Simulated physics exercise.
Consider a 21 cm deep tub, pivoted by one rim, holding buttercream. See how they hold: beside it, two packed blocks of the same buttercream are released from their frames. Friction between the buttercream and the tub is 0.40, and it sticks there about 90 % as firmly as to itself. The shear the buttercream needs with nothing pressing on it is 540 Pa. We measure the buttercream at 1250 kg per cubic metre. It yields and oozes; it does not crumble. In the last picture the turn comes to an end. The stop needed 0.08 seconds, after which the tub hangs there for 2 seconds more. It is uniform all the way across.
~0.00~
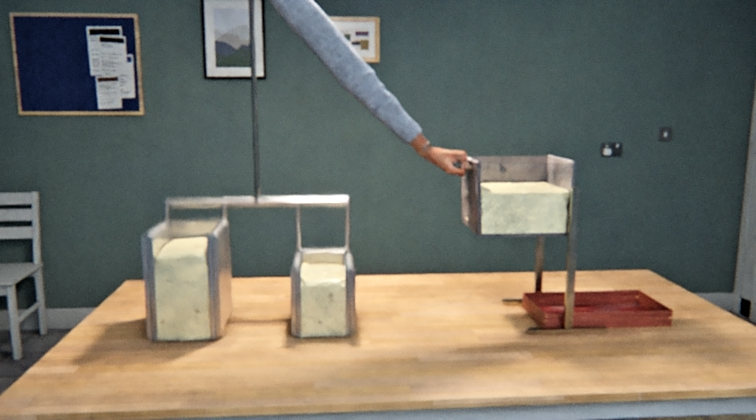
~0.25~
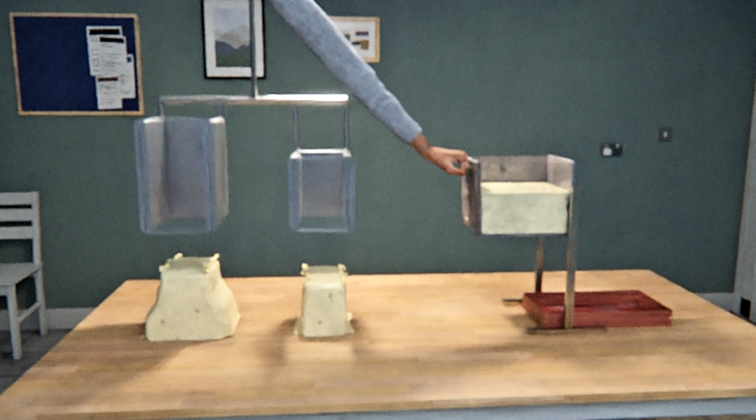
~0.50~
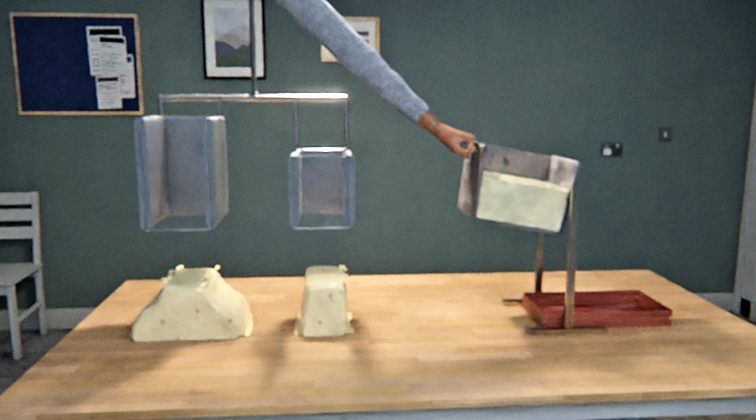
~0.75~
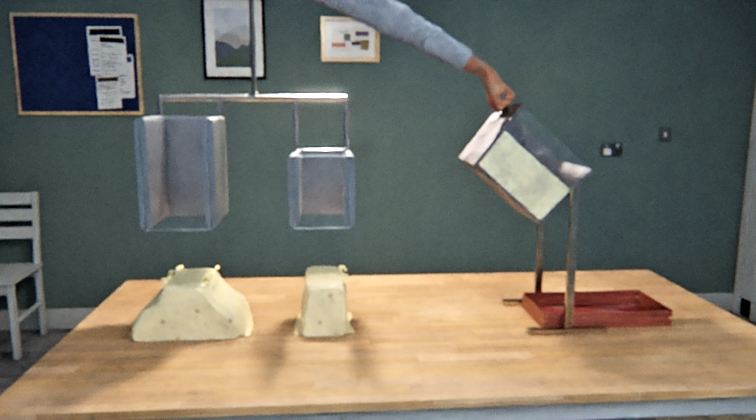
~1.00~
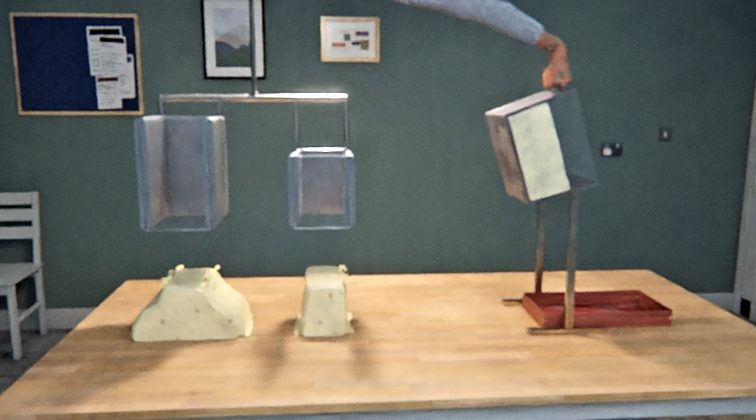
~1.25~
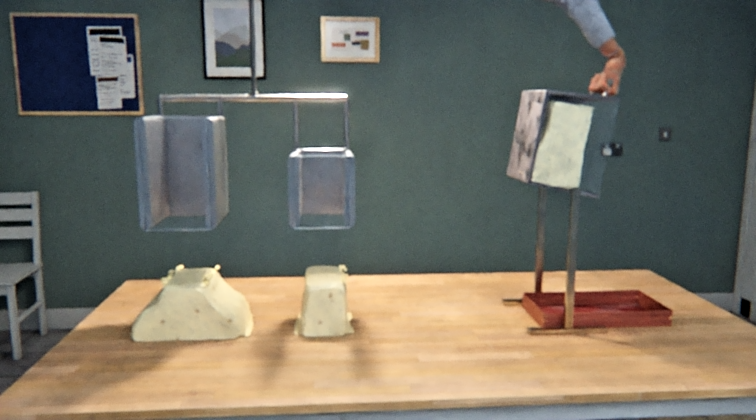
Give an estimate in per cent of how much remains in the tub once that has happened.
44 %.
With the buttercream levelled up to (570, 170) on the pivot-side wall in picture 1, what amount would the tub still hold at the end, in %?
30 %.
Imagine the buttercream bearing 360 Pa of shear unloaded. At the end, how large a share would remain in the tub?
The share would be near 35 %.
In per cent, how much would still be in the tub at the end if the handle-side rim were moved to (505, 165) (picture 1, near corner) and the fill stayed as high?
About 65 per cent.
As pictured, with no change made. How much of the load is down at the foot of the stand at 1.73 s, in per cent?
25 %.
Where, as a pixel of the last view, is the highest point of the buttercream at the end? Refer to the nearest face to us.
Close to pixel (562, 160).
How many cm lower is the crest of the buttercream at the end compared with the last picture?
16 cm or so.
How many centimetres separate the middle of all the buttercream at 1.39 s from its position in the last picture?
The shift is near 7 cm.
By 1.39 s, the tub is at 99 degrees and holds 97 %.
By 1.56 s, the tub is at 99 degrees and holds 49 %.
By 1.73 s, the tub is at 99 degrees and holds 44 %.
By 1.90 s, the tub is at 99 degrees and holds 44 %.
By 3.25 s, at the end, the tub is at 99 degrees and holds 44 %.
